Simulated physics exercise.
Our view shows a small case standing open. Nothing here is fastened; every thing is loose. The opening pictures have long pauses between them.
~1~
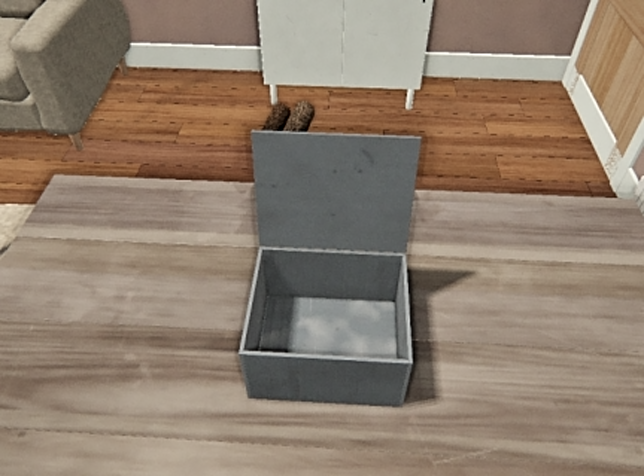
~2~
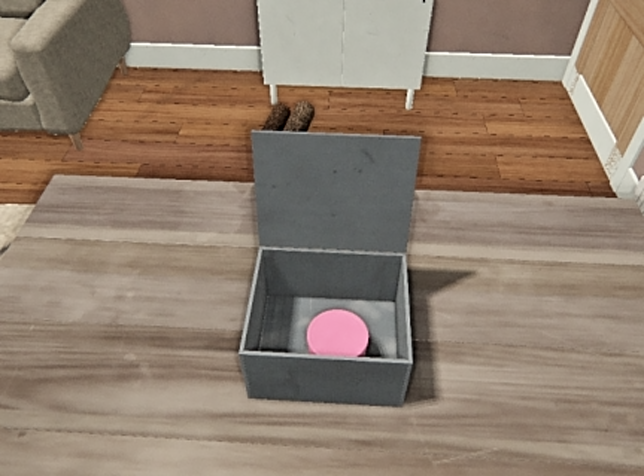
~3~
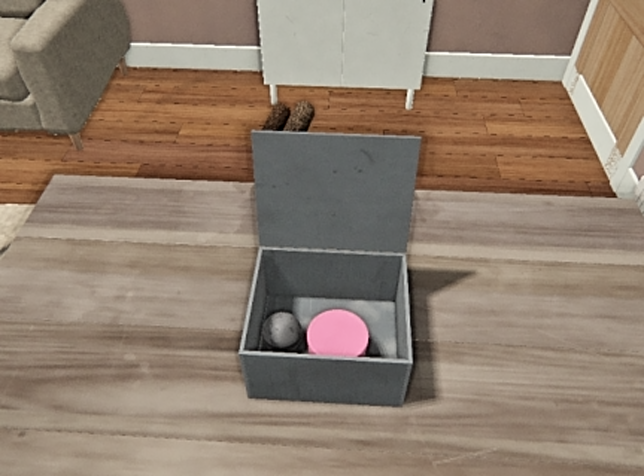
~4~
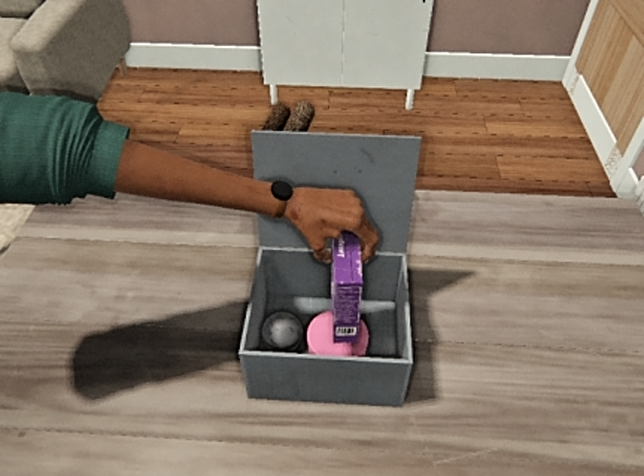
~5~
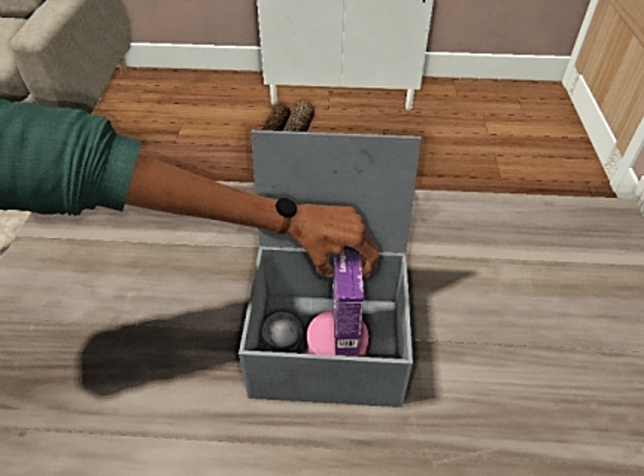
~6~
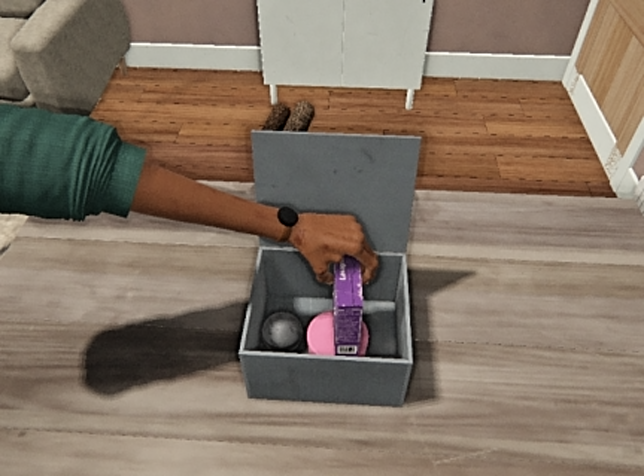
A dark-skinned arm in a green sleeve and black wristband reaches from the left over a small open grey case on a wooden table, viewed from above and in front by a still camera. A pink tub appears in the empty case, then a grey ball to its left. The hand then holds a purple packet over the tub and lowers it slightly.
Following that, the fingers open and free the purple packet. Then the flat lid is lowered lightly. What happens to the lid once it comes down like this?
The lid is not fully lowered.
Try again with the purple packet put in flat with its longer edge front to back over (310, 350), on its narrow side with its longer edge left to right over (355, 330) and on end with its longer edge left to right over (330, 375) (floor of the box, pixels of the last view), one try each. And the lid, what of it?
In order, the lid fits down, then gets blocked, then gets blocked.
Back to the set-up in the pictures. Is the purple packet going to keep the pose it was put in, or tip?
Observation: It keeps the set orientation.
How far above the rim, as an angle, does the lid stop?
The answer is about 65 degrees.
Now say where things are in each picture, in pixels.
In the first picture, the last thing is not in view yet.
In the second picture, the last thing is not in view yet; pink tub (337, 347).
In the third picture, the last thing is not in view yet; pink tub (337, 347).
In the fourth picture, on its way; purple packet (345, 278).
In the fifth picture, on its way; purple packet (347, 291).
In the sixth picture, in place under the hand; purple packet (346, 298).
Then, 1.20 s on from there, lid starting down.
Then, 1.60 s on from there, lid 63° above the rim.
Then, 3.00 s on from there, lid 64° above the rim.
Then, 4.60 s on from there, purple packet resting near (347, 298).
In the end, lid 64° above the rim; all 3 unmoved. At the end, from the last picture's camera, purple packet near (348, 298).
